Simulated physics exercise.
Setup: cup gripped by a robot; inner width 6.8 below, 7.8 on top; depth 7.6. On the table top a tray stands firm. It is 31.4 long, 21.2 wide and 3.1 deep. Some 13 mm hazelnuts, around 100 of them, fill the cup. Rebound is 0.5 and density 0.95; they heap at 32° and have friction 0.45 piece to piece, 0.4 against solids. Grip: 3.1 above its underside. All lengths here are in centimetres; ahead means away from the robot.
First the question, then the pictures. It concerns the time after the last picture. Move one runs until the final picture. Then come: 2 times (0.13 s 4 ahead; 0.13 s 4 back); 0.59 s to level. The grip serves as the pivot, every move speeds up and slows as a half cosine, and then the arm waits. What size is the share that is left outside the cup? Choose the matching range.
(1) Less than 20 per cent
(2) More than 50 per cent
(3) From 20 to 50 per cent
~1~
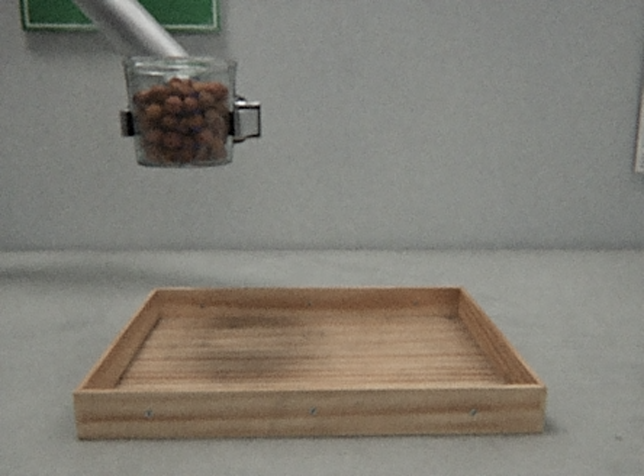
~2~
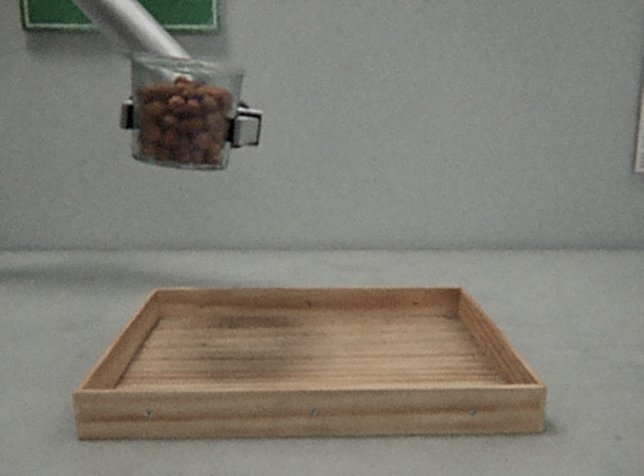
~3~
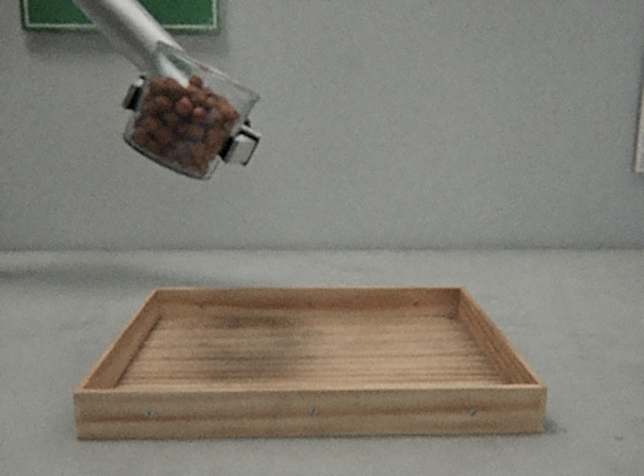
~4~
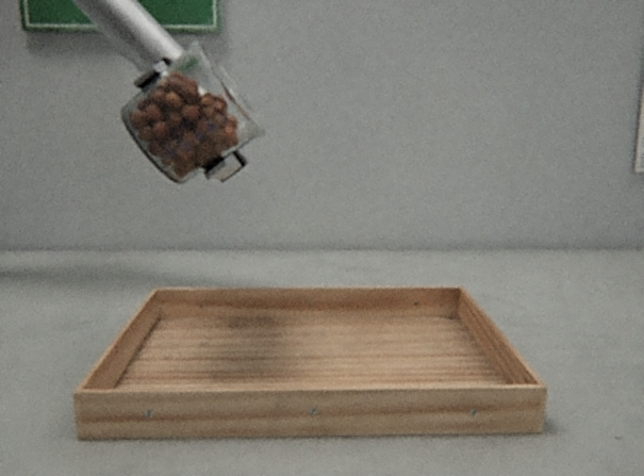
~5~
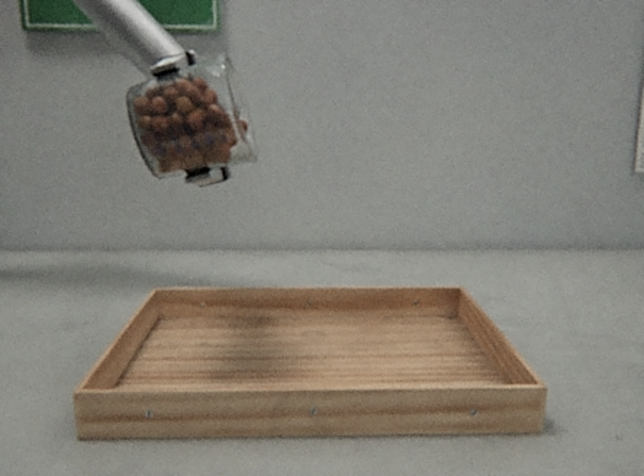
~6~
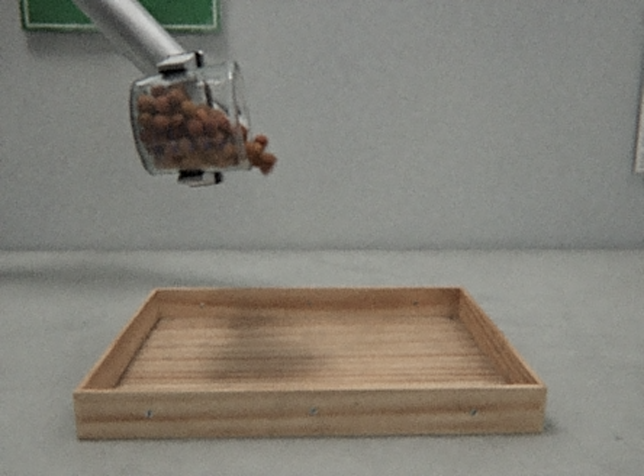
Answer: 2.
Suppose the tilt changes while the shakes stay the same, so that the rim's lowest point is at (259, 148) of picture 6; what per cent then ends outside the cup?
Around 50 in a hundred.
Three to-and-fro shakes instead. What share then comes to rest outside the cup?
It would then be around 90 per cent.
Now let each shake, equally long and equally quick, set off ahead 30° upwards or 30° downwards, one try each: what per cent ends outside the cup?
First try some 85 %, second try some 65 %.
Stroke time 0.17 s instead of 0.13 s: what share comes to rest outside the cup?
70 %.
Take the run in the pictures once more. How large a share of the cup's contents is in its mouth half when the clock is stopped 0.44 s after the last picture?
Around 85 in a hundred.
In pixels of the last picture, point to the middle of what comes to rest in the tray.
Approximately (372, 352) in pixels.
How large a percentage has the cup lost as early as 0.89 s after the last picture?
Near 80 per cent so far.
Then, 0.44 s on, tilted 83° forward, highest piece 20 above the table; 62 in the tray, 39 in the cup.
Then, 0.89 s on, tilted 26° forward, highest piece 22 above the table; 80 in the tray, 21 in the cup.
Then, 1.31 s on, level, highest piece 21 above the table; 80 in the tray, 21 in the cup.
Then, 2.36 s on, level, highest piece 21 above the table; 80 in the tray, 21 in the cup.
In the end, 80 in the tray, 21 in the cup. That is 79 % outside the cup.
